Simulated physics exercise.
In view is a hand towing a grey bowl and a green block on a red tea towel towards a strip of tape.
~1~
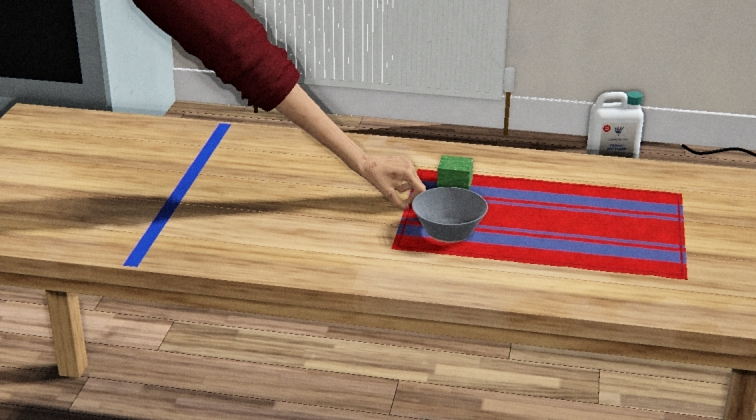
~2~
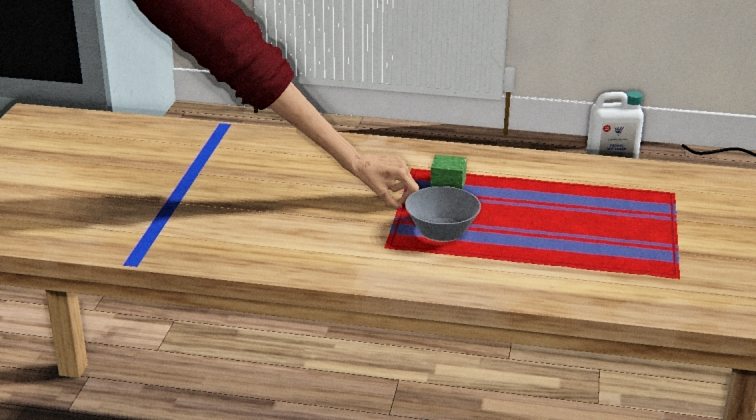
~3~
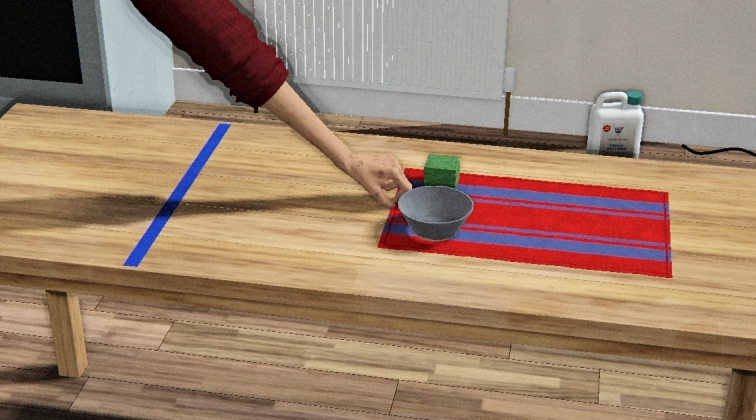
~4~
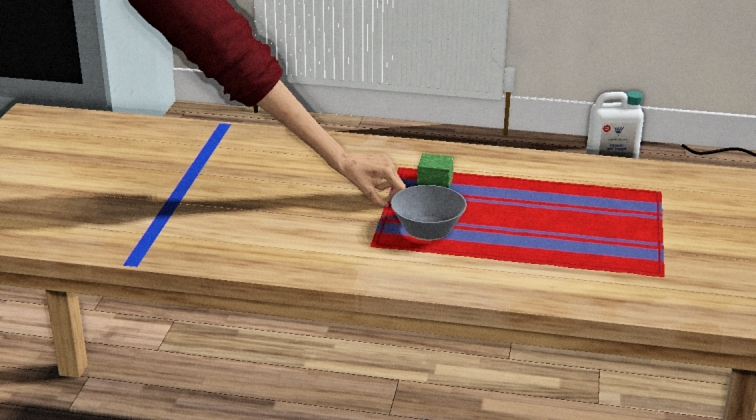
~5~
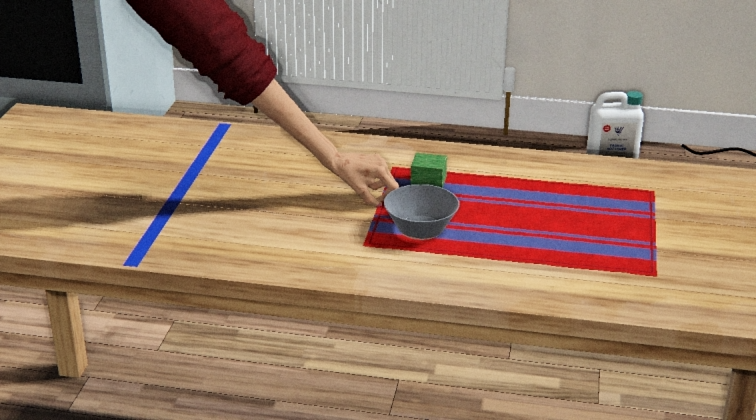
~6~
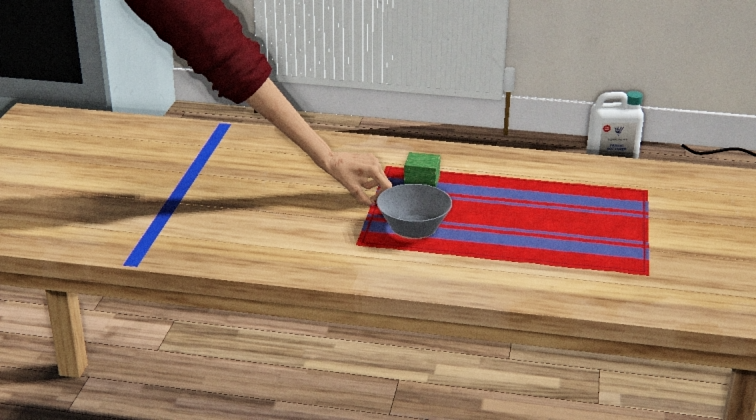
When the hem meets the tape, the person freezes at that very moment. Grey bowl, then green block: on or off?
Grey bowl: On; green block: On.
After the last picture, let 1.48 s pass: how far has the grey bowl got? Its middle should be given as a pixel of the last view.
By then it is at (219, 196).
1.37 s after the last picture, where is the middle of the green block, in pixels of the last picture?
Approx. position: (247, 154).
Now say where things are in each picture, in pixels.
In the first frame, tea towel end (392, 249); grey bowl (450, 205); green block (456, 163); tape (139, 251).
In the second frame, tea towel end (384, 248), far hem (680, 279); green block (449, 162).
In the third frame, tea towel end (377, 248); grey bowl (436, 204).
In the fourth frame, tea towel end (370, 247), far hem (665, 278); green block (436, 161).
In the fifth frame, tea towel end (363, 246); grey bowl (422, 203).
In the sixth frame, tea towel end (356, 245), far hem (649, 276); grey bowl (414, 202); green block (422, 160); tape (139, 251).
Then, 1.37 s after the last picture, hem at the tape; grey bowl on the cloth near (227, 196); green block on the cloth near (246, 154).
Then, 1.48 s after the last picture, hem at the tape; grey bowl on the cloth near (219, 196); green block on the cloth near (240, 154).
At rest, hem at the tape; grey bowl on the cloth near (219, 196); green block on the cloth near (240, 154). The grey bowl remains aboard and the green block keeps its seat.
